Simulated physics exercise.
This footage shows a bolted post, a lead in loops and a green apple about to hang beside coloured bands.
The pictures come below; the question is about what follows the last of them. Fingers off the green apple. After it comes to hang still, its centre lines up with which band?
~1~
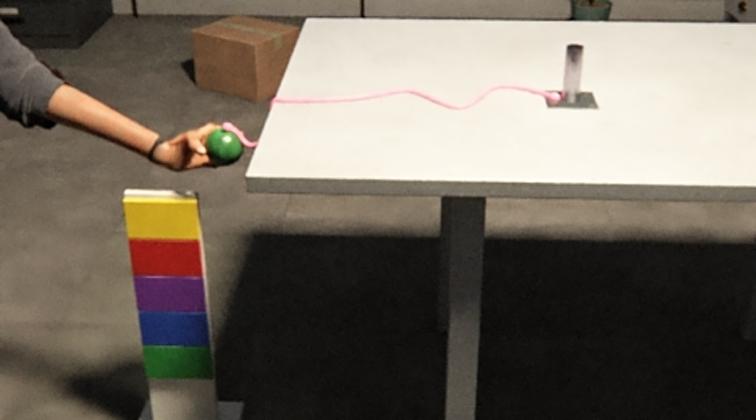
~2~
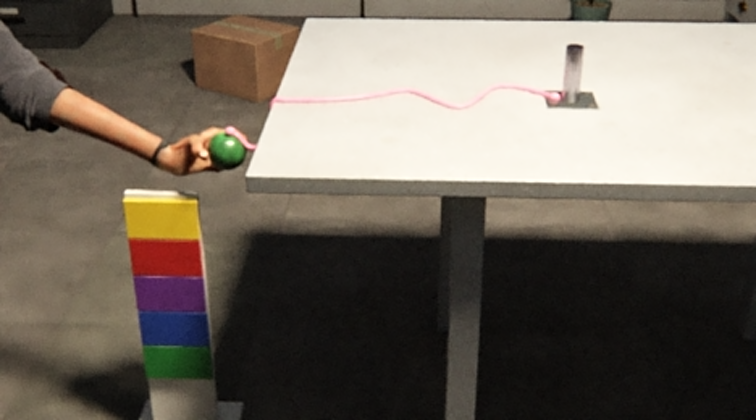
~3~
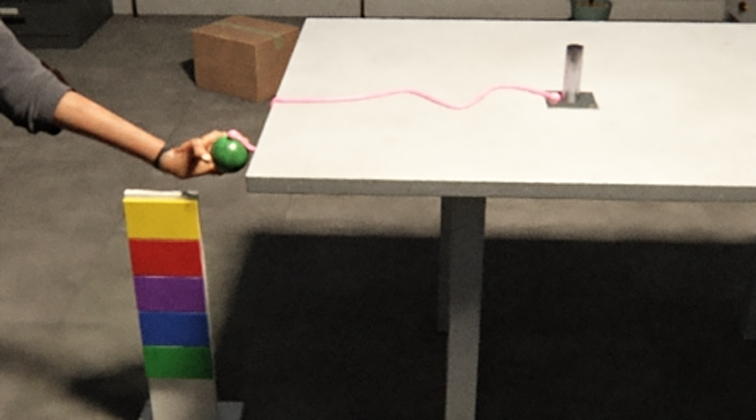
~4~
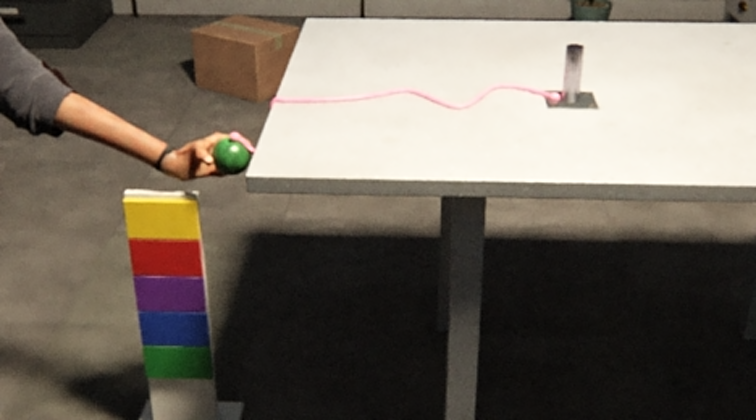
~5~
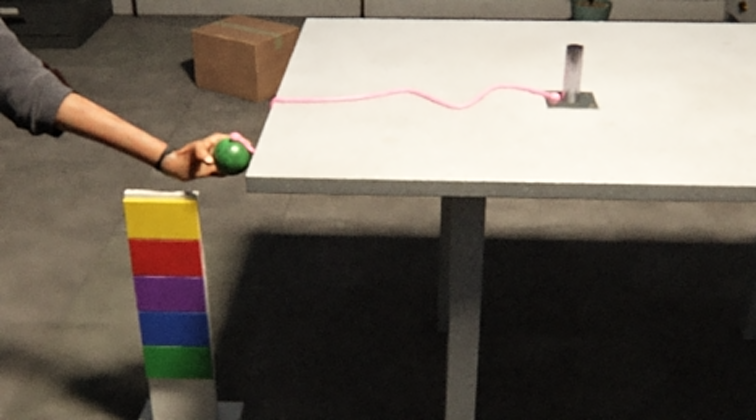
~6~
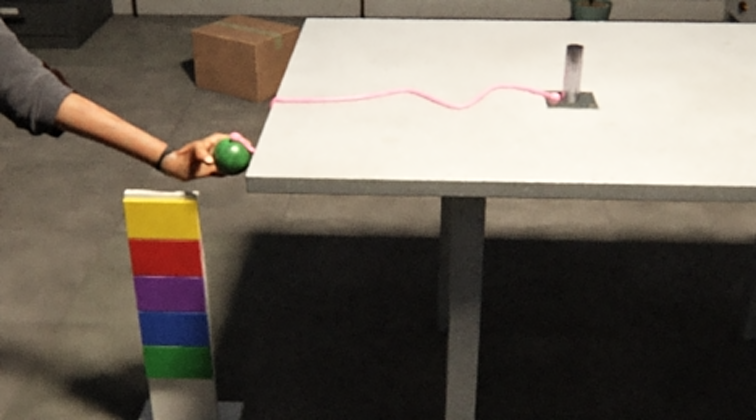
It lines up with red.
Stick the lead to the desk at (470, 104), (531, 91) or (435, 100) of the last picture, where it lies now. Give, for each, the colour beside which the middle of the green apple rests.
Taking the three tries in turn, you'd get yellow, red and yellow.
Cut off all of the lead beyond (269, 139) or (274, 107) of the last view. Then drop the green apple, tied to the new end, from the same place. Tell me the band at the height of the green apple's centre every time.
Lab note - try 1: Yellow; try 2: Above them all.
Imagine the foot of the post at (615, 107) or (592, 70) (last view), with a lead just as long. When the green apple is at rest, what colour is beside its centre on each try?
For the first it would be yellow, for the second yellow.
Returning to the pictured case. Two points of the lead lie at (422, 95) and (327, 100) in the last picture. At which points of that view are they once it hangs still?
Final positions are (363, 97) and (275, 116), in that order.
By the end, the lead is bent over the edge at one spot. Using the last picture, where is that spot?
Close to (341, 100).
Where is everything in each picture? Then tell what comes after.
Green apple (224, 147); yellow (161, 221); red (166, 259); purple (170, 295); blue (174, 330); green (177, 363), in the first frame.
Green apple (227, 151); lead through (525, 89) (476, 101) (417, 93) (348, 99) (273, 113), in the second frame.
Green apple (230, 154), in the third frame.
Green apple (231, 156); lead through (525, 89) (476, 101) (417, 93) (348, 99) (273, 113), in the fourth frame.
Green apple (232, 157), in the fifth frame.
Green apple (232, 157); lead through (525, 89) (476, 101) (417, 93) (348, 99) (273, 113), in the sixth frame.
A little later, apple near (288, 245); level with red.
Next, apple near (265, 257); level with red.
When it is over, apple near (276, 260); level with red. Its centre hangs level with the red band.
